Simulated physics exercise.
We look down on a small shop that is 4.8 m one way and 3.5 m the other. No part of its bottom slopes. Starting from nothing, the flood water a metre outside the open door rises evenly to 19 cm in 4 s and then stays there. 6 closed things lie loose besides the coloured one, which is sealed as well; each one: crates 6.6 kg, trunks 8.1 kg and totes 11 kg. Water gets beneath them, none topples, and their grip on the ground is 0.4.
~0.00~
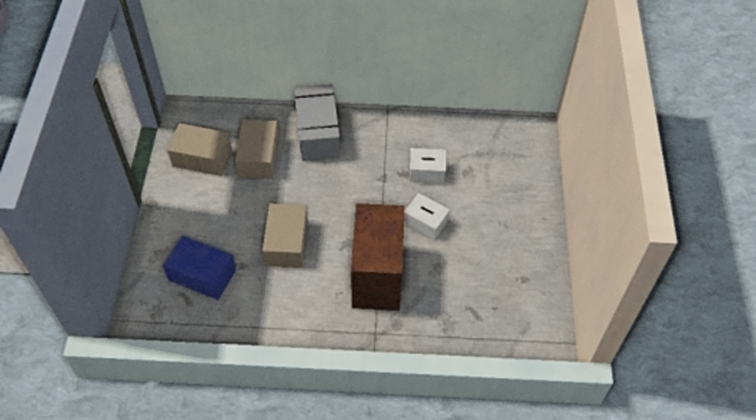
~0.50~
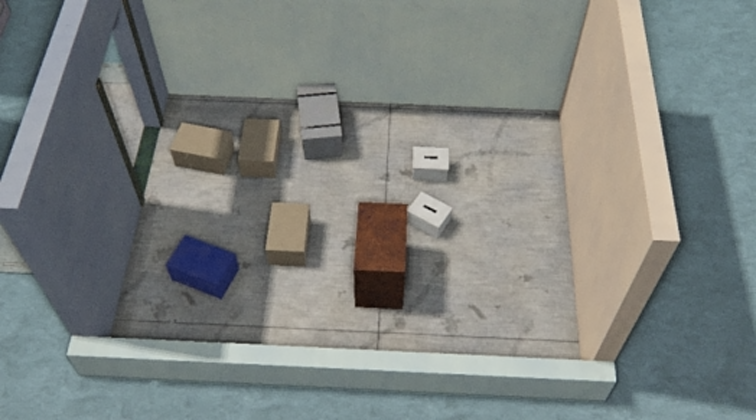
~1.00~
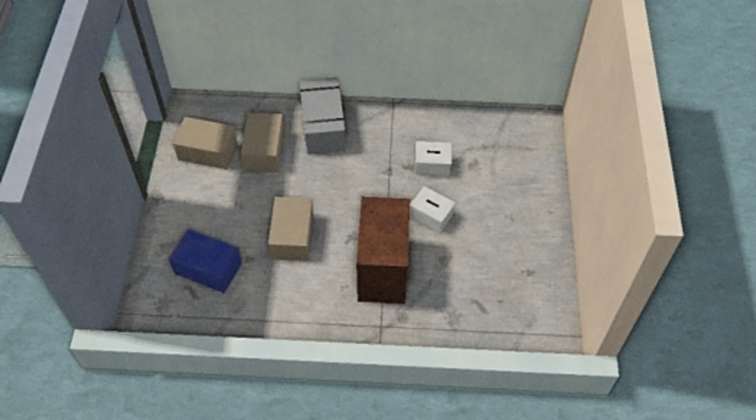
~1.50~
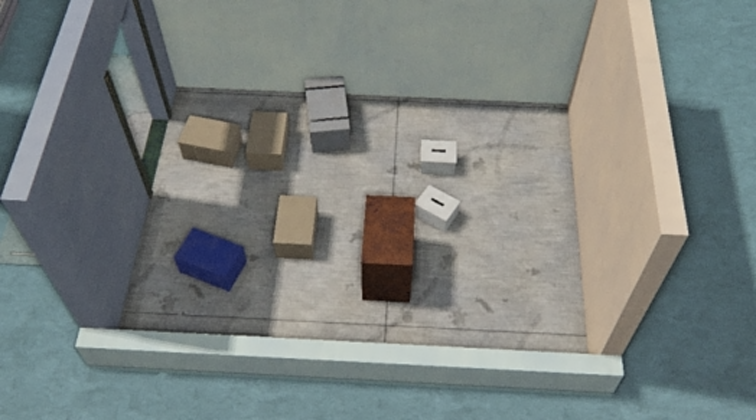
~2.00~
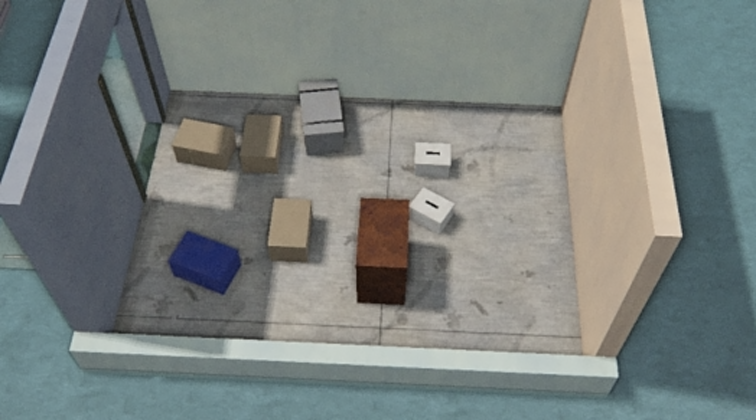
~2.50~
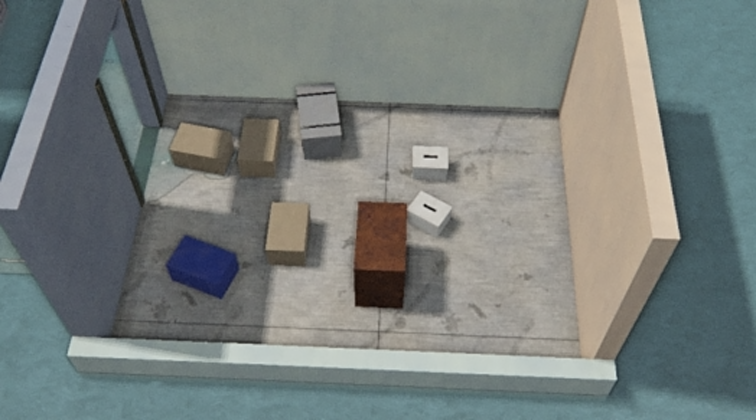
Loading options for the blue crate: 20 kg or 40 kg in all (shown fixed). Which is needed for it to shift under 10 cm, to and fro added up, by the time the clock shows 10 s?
I expect that the lower weight is enough.
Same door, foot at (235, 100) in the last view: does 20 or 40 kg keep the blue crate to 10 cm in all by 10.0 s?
Then only the bigger mass works.
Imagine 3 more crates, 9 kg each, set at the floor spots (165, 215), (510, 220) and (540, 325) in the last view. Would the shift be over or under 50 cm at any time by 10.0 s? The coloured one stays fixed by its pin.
Listed in turn, they go beneath the bar, over the bar, beneath the bar.
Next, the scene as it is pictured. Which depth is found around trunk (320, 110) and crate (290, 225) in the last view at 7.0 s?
Depths: Near 5 cm, then near 5 cm.
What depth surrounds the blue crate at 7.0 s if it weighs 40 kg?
Something like 2 centimetres.
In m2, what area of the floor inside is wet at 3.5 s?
About 2.5 m2 is covered.
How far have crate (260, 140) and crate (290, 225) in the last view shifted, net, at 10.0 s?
They sit 200 cm and 120 cm away, in the order given.
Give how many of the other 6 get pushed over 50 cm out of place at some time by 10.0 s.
5 in all.
After 3.5 s the blue crate would be 0 cm from its start with 20 kg and 0 cm from its start with 40 kg; 0 cm of water round it then.
After 4.5 s the blue crate would be 0 cm from its start with 20 kg and 0 cm from its start with 40 kg; 1 cm of water round it then.
After 7.0 s the blue crate would be 0 cm from its start with 20 kg and 0 cm from its start with 40 kg; 2 cm of water round it then.
After 10.0 s the blue crate would be 0 cm from its start with 20 kg and 0 cm from its start with 40 kg; 3 cm of water round it then.
